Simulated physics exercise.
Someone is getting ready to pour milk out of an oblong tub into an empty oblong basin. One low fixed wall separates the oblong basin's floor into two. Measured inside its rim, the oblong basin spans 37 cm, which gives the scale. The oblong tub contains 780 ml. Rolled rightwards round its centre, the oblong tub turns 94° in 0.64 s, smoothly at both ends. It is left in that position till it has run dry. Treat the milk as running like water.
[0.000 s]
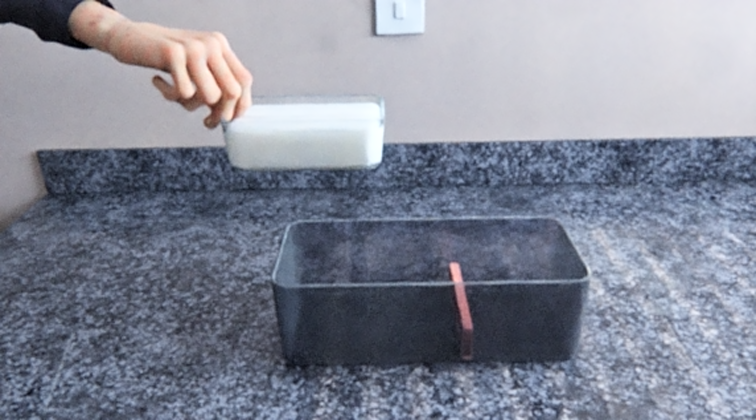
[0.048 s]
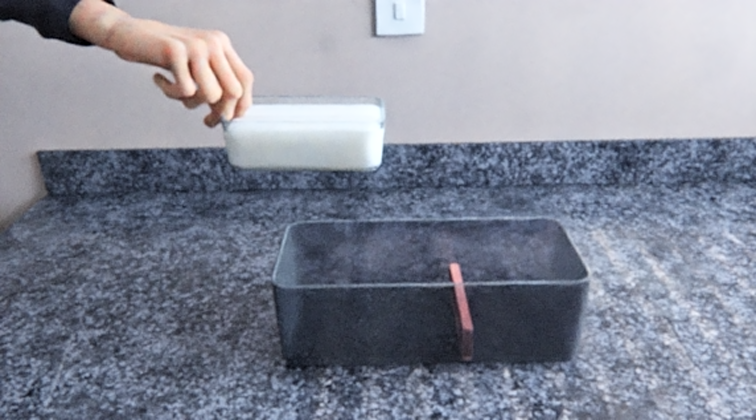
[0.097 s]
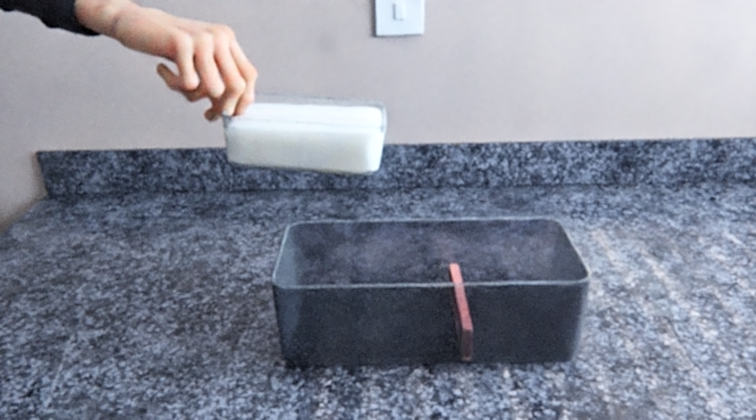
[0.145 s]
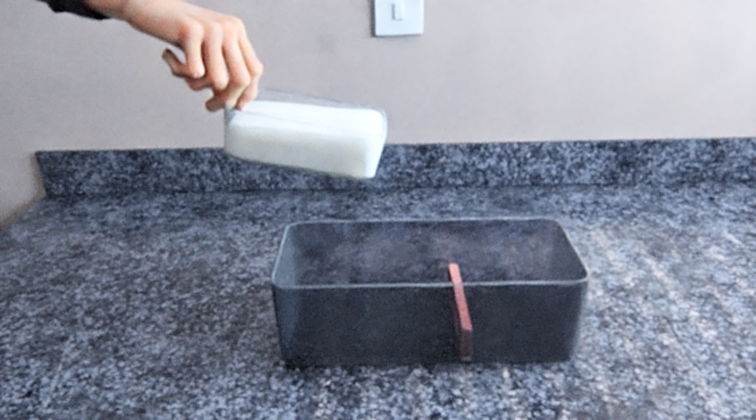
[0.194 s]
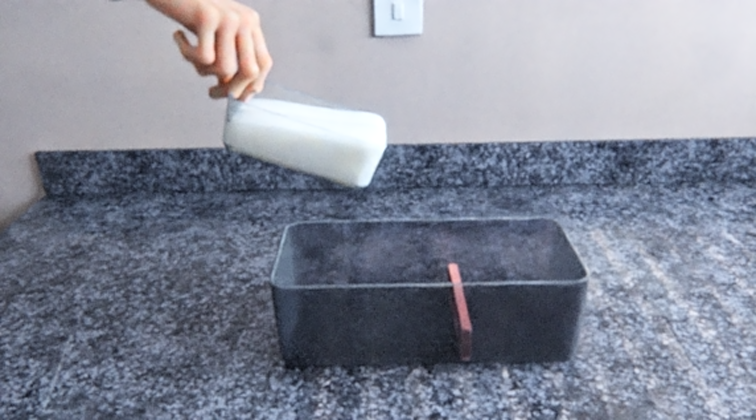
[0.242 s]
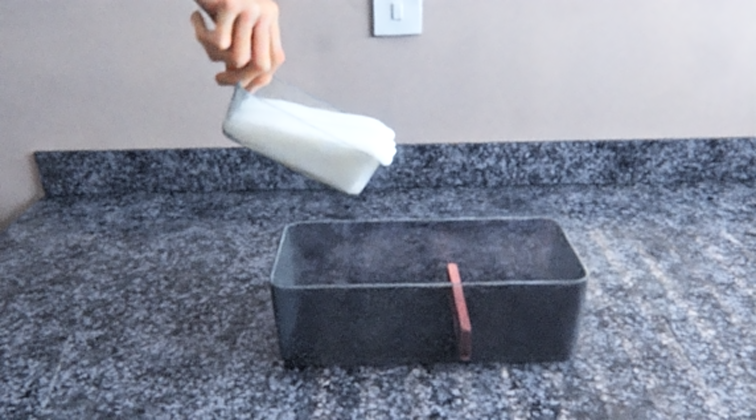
The clip shows a hand holding a clear oblong tub of white liquid above a dark oblong basin with a reddish strip on a speckled countertop, gradually tilting the tub rightwards until the liquid bulges over its lower right edge.
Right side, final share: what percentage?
9 per cent.
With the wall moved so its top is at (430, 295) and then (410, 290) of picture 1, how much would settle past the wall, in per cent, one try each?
60 in a hundred, followed by 75 in a hundred.
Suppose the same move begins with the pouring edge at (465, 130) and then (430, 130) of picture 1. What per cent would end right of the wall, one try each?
Around 75 per cent first, around 60 per cent next.
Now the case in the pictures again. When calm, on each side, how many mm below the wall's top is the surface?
The left comes to roughly 26 mm and the right to roughly 40 mm.
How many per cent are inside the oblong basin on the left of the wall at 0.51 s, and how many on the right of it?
Left roughly 40, right roughly 1.
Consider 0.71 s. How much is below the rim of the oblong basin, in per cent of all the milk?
The share is close to 92 percent.
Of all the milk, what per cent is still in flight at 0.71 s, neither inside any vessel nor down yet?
About 4 per cent.
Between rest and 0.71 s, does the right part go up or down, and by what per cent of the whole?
There is a rise of about 4.
By 0.51 s the tilt is 85° and 11 per cent is still to pour, 40 is left of the wall and 1 right of it.
By 0.71 s the tilt is 94° and 2 per cent is still to pour, 87 is left of the wall and 5 right of it.
By 0.92 s the tilt is 94° and 1 per cent is still to pour, 79 is left of the wall and 8 right of it.
By 1.14 s the tilt is 94° and 0 per cent is still to pour, 82 is left of the wall and 9 right of it.
At rest 82 per cent lies left of the wall, 9 right of it and 9 outside.
